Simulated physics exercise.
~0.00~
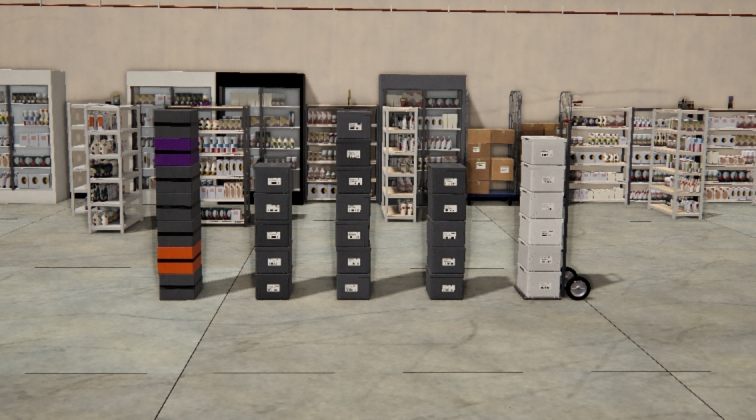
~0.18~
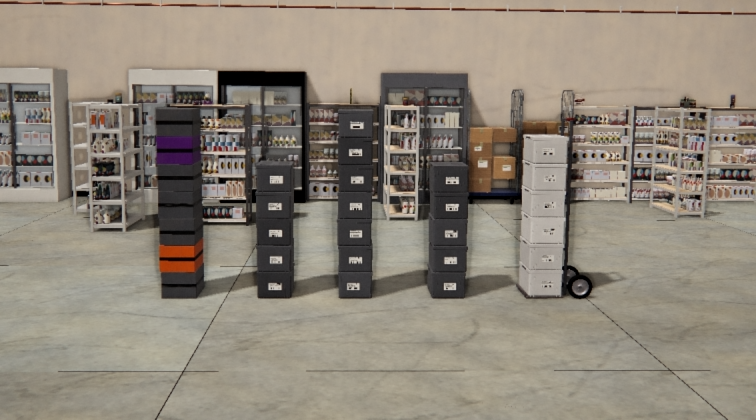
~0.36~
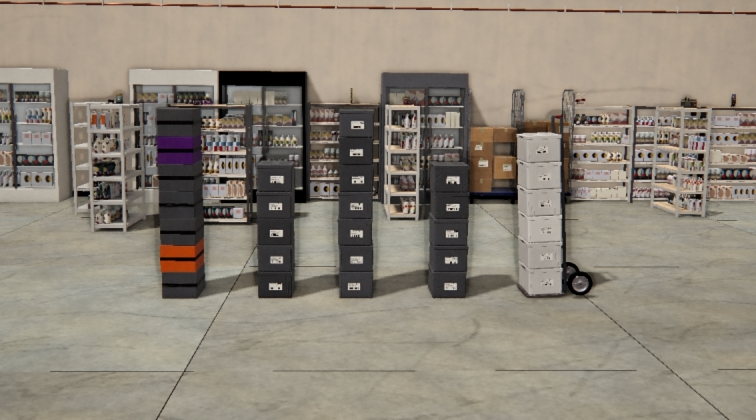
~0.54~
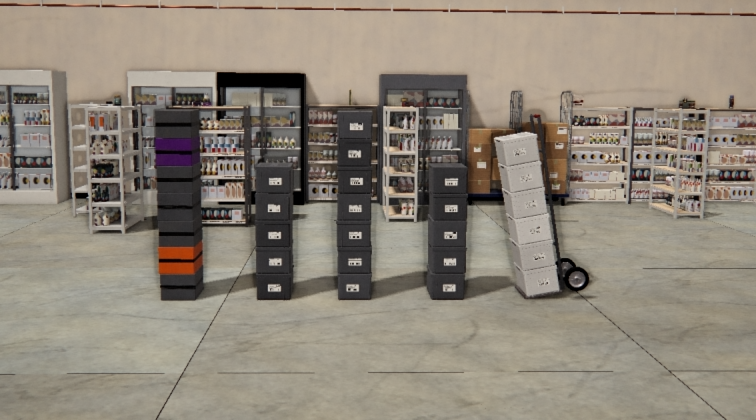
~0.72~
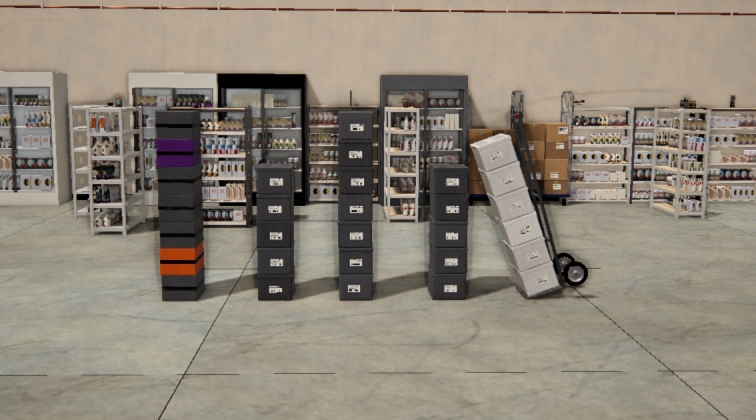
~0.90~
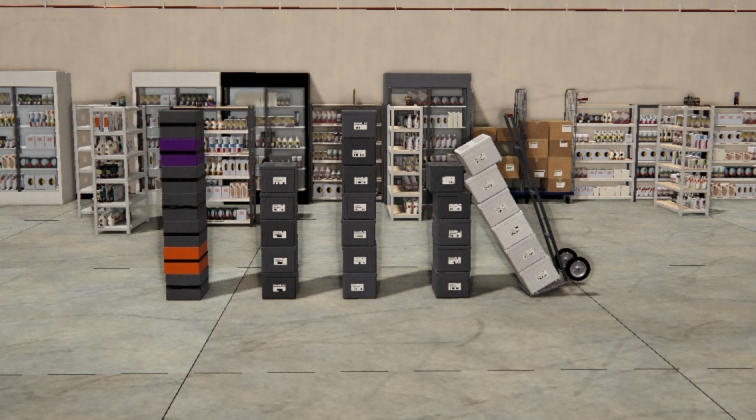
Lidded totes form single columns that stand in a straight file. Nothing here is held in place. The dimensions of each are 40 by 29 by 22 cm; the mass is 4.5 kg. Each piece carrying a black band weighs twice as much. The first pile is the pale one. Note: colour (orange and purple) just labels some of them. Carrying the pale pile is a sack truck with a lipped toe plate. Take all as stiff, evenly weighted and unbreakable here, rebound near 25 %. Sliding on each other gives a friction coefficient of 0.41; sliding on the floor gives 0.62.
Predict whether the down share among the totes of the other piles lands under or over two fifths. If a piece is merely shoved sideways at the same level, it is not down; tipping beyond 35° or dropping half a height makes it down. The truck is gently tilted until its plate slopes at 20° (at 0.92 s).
Prediction: Over two fifths.
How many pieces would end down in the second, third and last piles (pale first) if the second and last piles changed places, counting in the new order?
Down per pile: Second 0, third 0, last 0.
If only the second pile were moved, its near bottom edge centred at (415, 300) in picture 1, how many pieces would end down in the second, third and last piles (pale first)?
Then, pile by pile: Second 0, third 0, last 0.
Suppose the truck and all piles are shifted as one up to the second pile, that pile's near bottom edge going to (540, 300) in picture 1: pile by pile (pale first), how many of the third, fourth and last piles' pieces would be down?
Third 0, fourth 0, last 0.
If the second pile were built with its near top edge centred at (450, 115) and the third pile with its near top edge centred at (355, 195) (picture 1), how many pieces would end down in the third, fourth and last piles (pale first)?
Down by pile: Third 4, fourth 5, last 7.
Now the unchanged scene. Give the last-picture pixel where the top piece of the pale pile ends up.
Somewhere about (386, 218).
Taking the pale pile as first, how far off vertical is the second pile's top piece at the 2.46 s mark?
Roughly 40 degrees.
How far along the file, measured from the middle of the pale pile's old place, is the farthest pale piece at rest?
I'd put it at close to 140 cm.
After 1.54 s, 6 of the pale pile down; none of the 24 other totes down, 9 disturbed.
After 2.46 s, 6 of the pale pile down; 11 of the 24 other totes down.
After 3.54 s, 6 of the pale pile down; 21 of the 24 other totes down; orange tote leaning 59°, 12 cm lower; purple tote leaning 58°, 56 cm lower.
At rest (4.9 s), 6 of the pale pile down; 21 of the 24 other totes down; orange tote on its side; purple tote on its side. That is 88 per cent. As the last picture would show them, middles, orange tote near (134, 279).
